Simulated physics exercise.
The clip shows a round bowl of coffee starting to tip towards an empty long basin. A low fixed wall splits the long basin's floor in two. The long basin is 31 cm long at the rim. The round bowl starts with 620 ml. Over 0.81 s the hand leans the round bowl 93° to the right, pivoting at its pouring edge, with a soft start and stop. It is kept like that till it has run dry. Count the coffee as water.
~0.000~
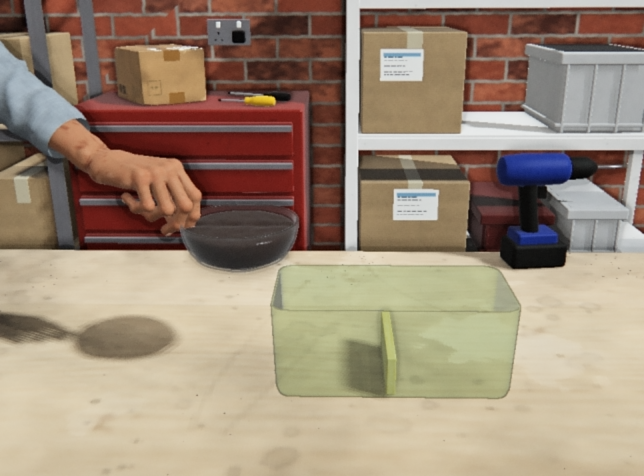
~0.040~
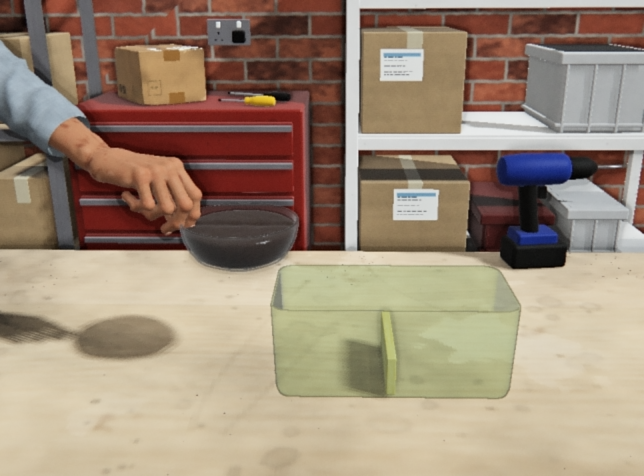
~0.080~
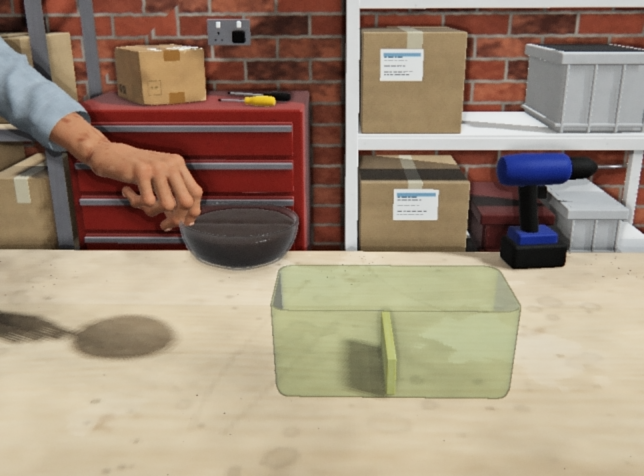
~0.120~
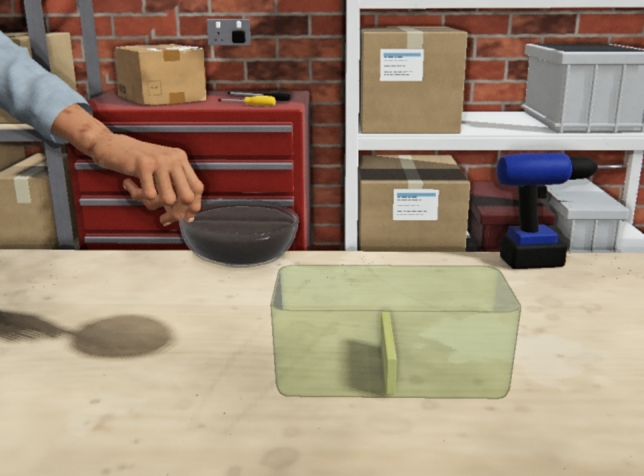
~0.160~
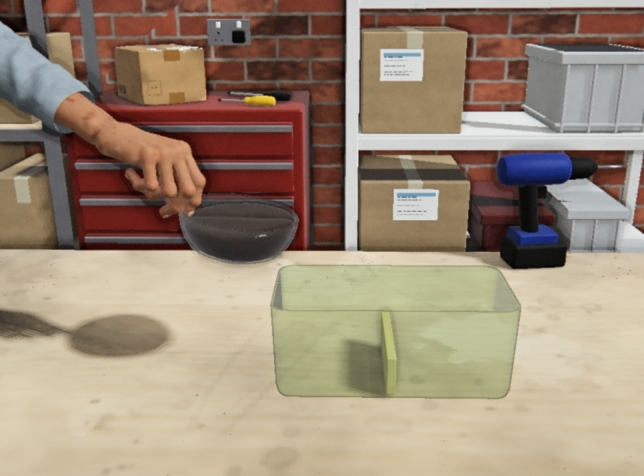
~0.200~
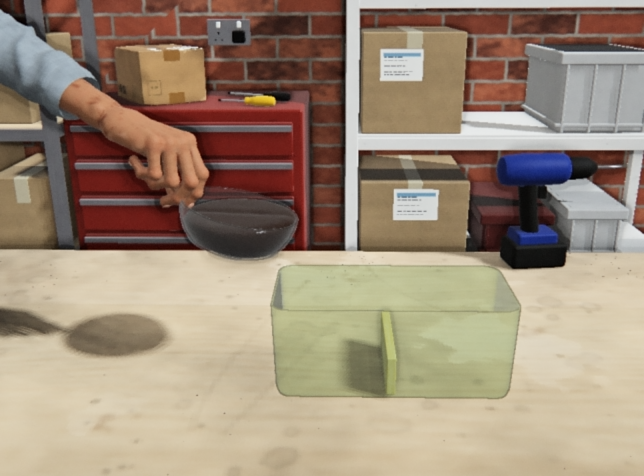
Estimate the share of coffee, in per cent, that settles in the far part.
Roughly 25 per cent is past the wall.
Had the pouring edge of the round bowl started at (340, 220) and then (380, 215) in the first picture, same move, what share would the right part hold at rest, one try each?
In turn about 85 and 95 per cent.
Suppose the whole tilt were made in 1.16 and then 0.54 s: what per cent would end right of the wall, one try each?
First 10, then 35 per cent.
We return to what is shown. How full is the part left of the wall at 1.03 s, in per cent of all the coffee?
About 74 per cent.
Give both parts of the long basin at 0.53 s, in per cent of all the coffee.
Some 14 per cent left and 0 right.
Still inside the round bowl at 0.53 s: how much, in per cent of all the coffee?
Some 40 per cent.
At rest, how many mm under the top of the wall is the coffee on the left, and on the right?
Left about 30 mm, right about 46 mm.
After 0.53 s the tilt is 69° and 41 per cent is still to pour, 14 is left of the wall and 0 right of it.
After 0.78 s the tilt is 93° and 2 per cent is still to pour, 63 is left of the wall and 24 right of it.
After 1.03 s the tilt is 93° and 0 per cent is still to pour, 75 is left of the wall and 24 right of it.
After 1.31 s the tilt is 93° and 0 per cent is still to pour, 74 is left of the wall and 25 right of it.
In the end 74 per cent lies left of the wall, 25 right of it and 1 outside.
